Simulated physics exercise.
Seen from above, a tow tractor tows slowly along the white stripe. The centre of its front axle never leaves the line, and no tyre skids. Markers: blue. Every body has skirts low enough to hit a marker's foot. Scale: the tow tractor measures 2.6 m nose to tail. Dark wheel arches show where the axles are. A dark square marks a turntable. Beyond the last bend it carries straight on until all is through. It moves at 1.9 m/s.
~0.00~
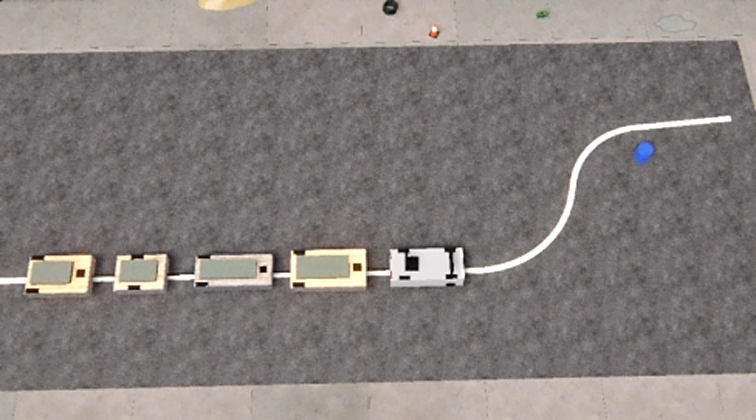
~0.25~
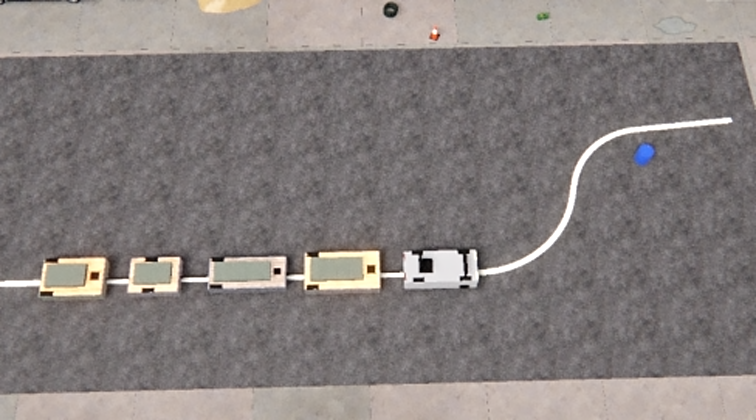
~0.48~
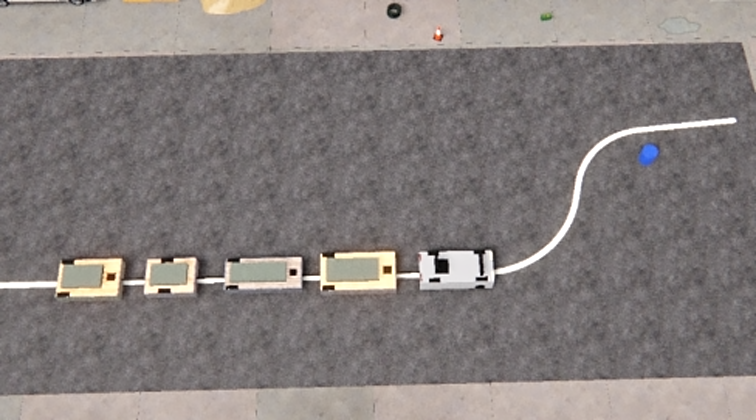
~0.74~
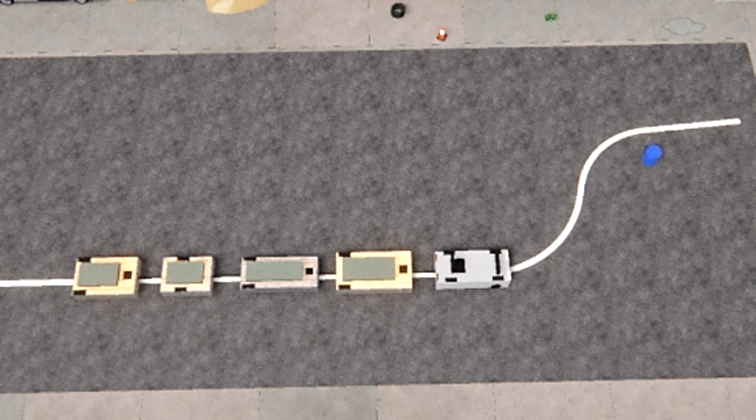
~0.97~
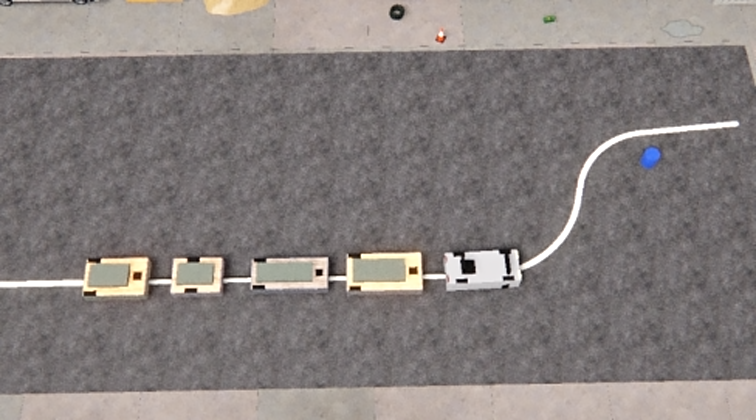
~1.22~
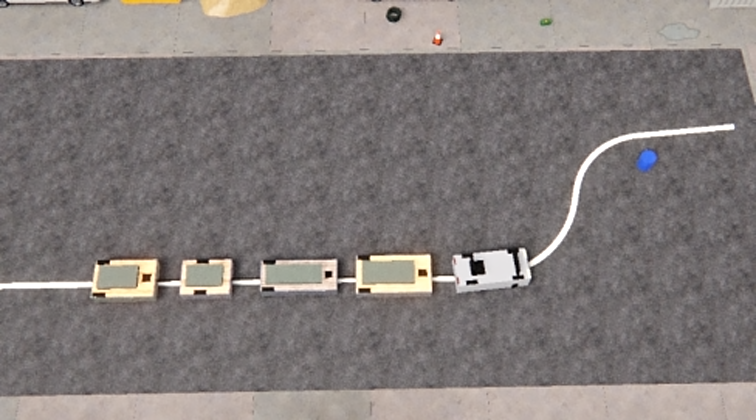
A pale tow tractor pulled a string of four trailers slowly to the right along a white stripe on dark pavement, then began turning slightly upward where the line curved, below a blue marker.
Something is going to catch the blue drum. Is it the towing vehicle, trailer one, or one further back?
First contact comes from trailer one.
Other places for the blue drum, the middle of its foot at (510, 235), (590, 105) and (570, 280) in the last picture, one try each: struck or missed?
First struck, second clear, third clear.
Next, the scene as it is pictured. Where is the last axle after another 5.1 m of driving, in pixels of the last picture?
Around (228, 276).
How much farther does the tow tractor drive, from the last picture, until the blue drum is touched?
After some 11.0 m.
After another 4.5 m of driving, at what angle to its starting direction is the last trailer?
About 0°.
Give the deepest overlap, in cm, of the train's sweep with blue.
Blue 80.
By 5.0 s, the last axle is at (279, 275) of the last picture, on the line.
By 7.1 s, the last axle is at (373, 272) of the last picture, 10 cm off the line; the first trailer has hit blue.
By 8.9 s, the last axle is at (455, 254) of the last picture, 75 cm off the line.
By 16.5 s, the last axle is out of the picture, 25 cm off the line; 1 of 1 struck in all.
